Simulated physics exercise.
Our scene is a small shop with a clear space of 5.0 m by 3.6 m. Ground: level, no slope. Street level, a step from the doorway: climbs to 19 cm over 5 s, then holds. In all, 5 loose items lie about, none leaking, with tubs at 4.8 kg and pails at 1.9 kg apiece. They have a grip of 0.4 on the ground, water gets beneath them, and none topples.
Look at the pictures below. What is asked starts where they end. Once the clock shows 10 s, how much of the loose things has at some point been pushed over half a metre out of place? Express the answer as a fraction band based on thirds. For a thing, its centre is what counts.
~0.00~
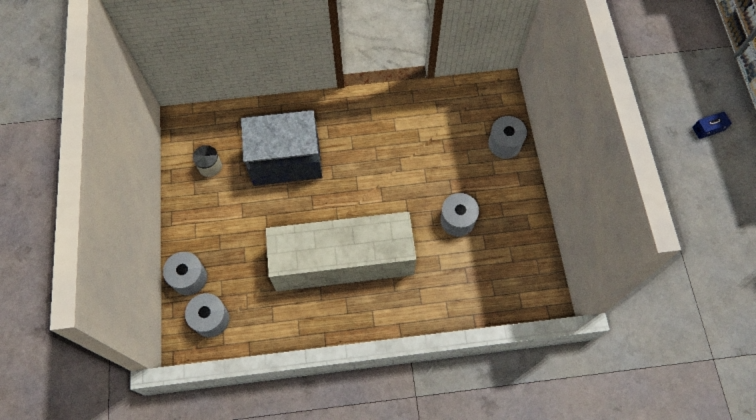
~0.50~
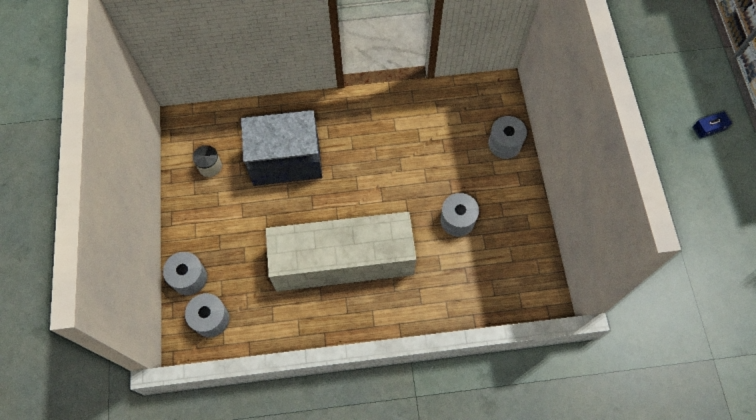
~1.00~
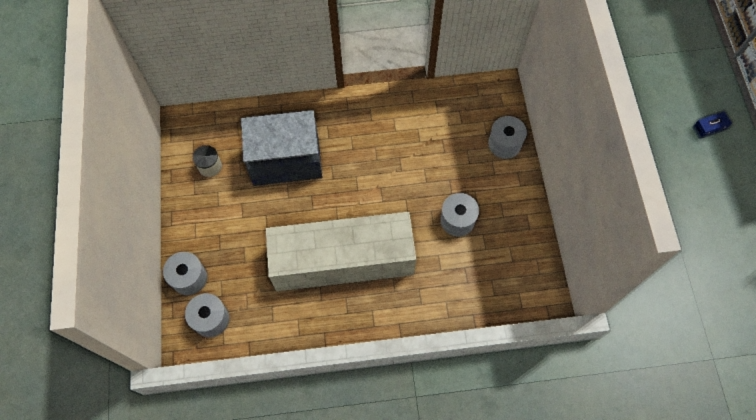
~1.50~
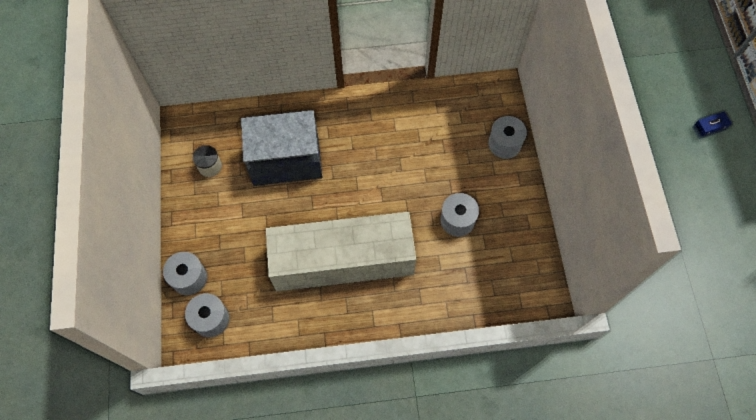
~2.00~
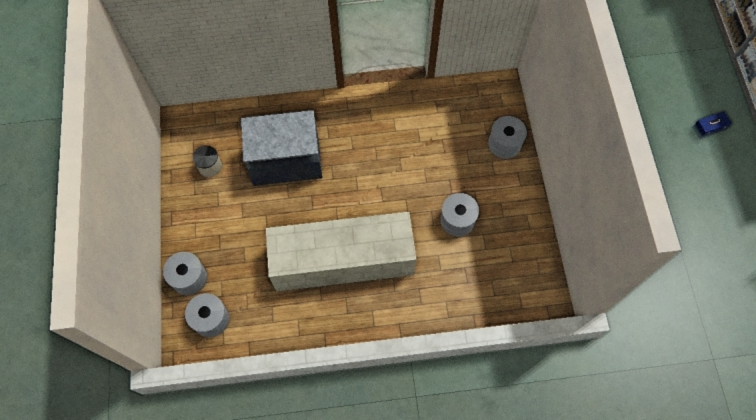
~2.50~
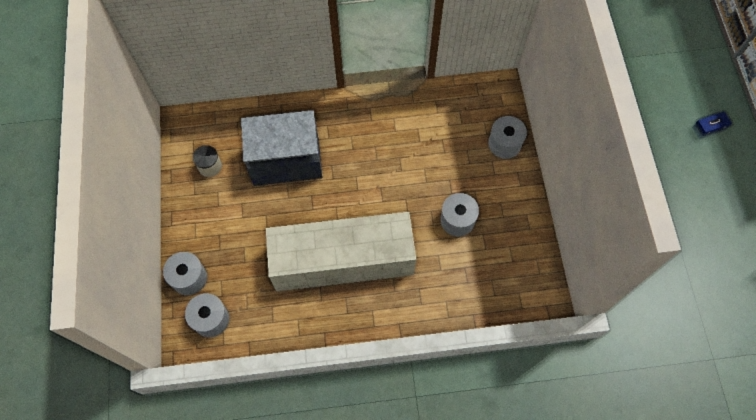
The band is under one third.
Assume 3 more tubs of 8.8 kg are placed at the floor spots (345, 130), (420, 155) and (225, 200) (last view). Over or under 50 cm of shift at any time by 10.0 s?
Result by item, in order: Beyond the cutoff, beyond the cutoff, inside the cutoff.
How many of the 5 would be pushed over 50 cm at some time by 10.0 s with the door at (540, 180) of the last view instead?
In that case the number is 2.
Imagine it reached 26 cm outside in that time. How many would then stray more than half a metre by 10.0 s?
Then 2.
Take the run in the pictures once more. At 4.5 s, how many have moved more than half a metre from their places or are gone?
Tally at that time: 0.
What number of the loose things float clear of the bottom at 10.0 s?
Then: 3.
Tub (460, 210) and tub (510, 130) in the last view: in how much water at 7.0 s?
3 and 2 cm.
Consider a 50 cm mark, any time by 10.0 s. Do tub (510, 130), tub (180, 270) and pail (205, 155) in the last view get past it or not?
Same order as the question: Smaller, smaller, smaller.
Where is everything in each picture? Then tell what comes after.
The first picture shows a tub at (460, 210) rests on the ground; a tub at (182, 270) rests on the ground; water covers 0.0 m2; 0 of 5 have shifted.
The second picture shows a tub at (460, 210) rests on the ground; a tub at (182, 270), on the bottom; water covers 0.0 m2; 0 of 5 have shifted.
The third picture shows a tub at (460, 210), on the bottom; a tub at (182, 270) rests on the ground; 0.0 m2 under water; 0 of 5 have shifted.
The fourth picture shows a tub at (460, 210), on the bottom; a tub at (182, 270), on the bottom; 0.0 m2 under water; 0 of 5 have shifted.
The fifth picture shows a tub at (460, 210) rests on the ground; a tub at (182, 270) rests on the ground; water covers 0.0 m2; 0 of 5 have shifted.
The sixth picture shows a tub at (460, 210), on the bottom; a tub at (182, 270) rests on the ground; water covers 0.2 m2; 0 of 5 have shifted.
After 3.5 s 0 of 5 are over 50 cm from their spots; 0 afloat.
After 4.5 s 0 of 5 are over 50 cm from their spots; 0 afloat.
After 7.0 s 1 of 5 are over 50 cm from their spots; 1 afloat.
After 10.0 s 1 of 5 are over 50 cm from their spots, and 1 have been at some point; 3 afloat.
